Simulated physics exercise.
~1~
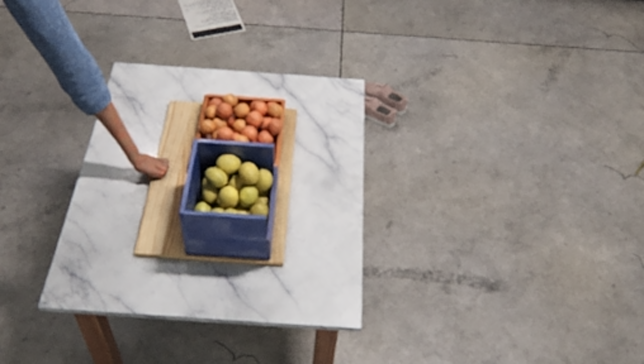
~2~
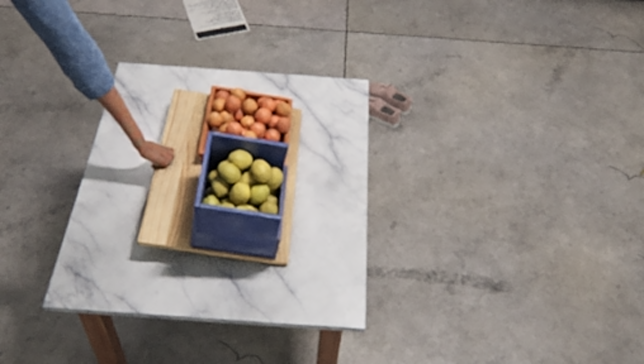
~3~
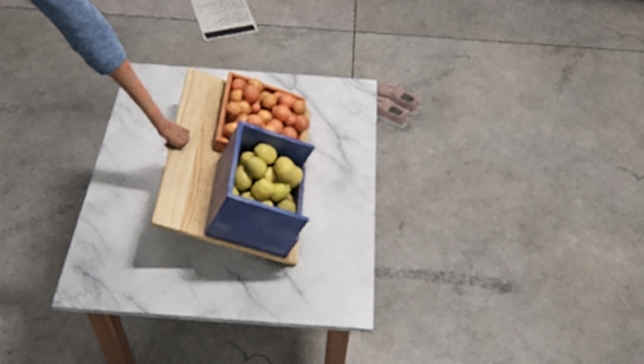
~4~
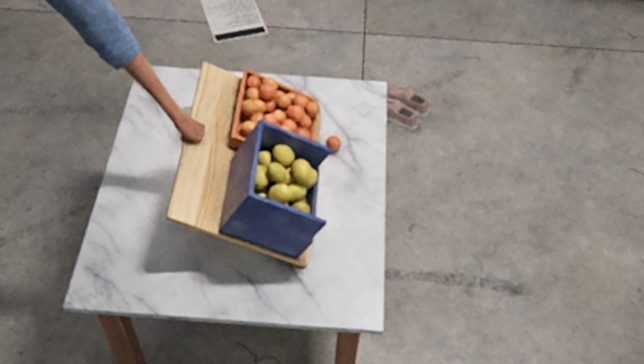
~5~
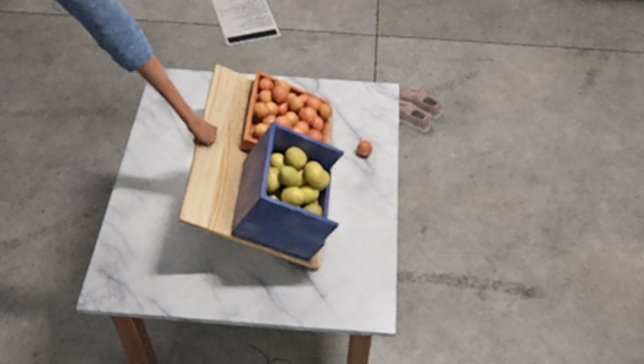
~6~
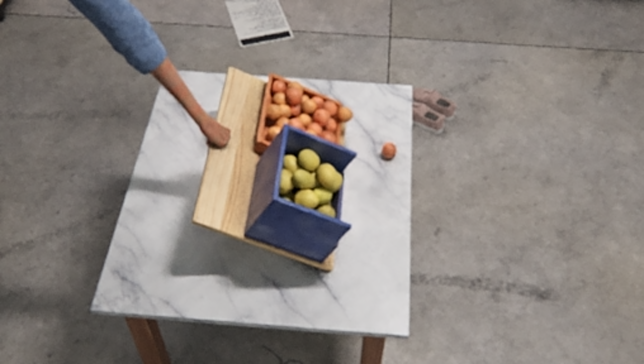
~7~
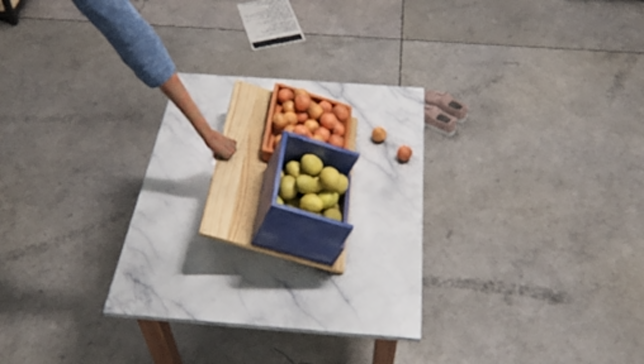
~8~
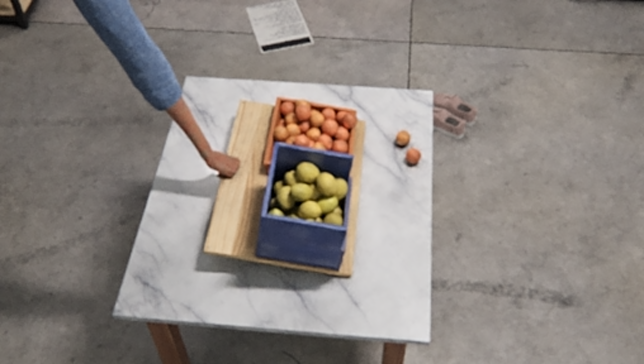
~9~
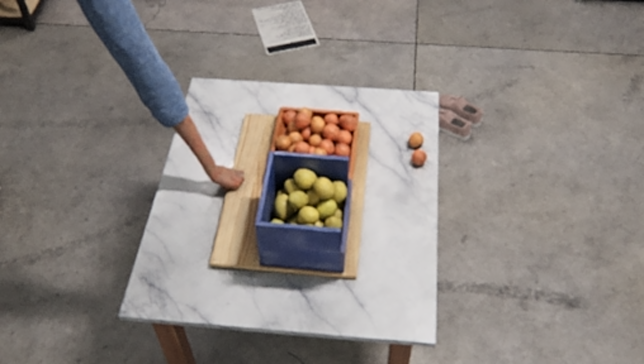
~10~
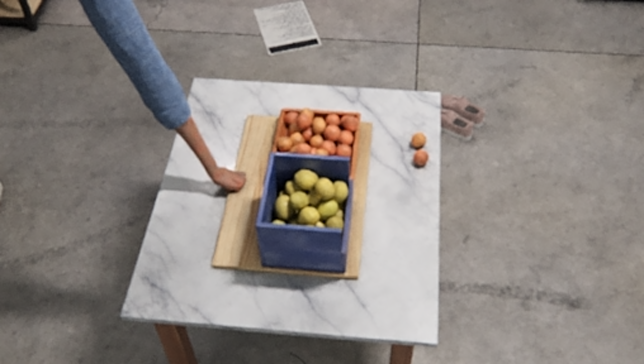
A hand tilts a wooden board on a white marble-patterned table, seen from above on a grey concrete floor, while the view drifts slightly left. Fixed to the board are an orange tote of oranges at the back and a blue tote of lemons in front. The hand raises the left edge while the right edge stays down, and the fruit leans rightward. One orange drops out and rolls right across the table, then a second follows as the board starts to lower. The board settles flat, with two oranges resting near the table's right edge and every lemon still inside.
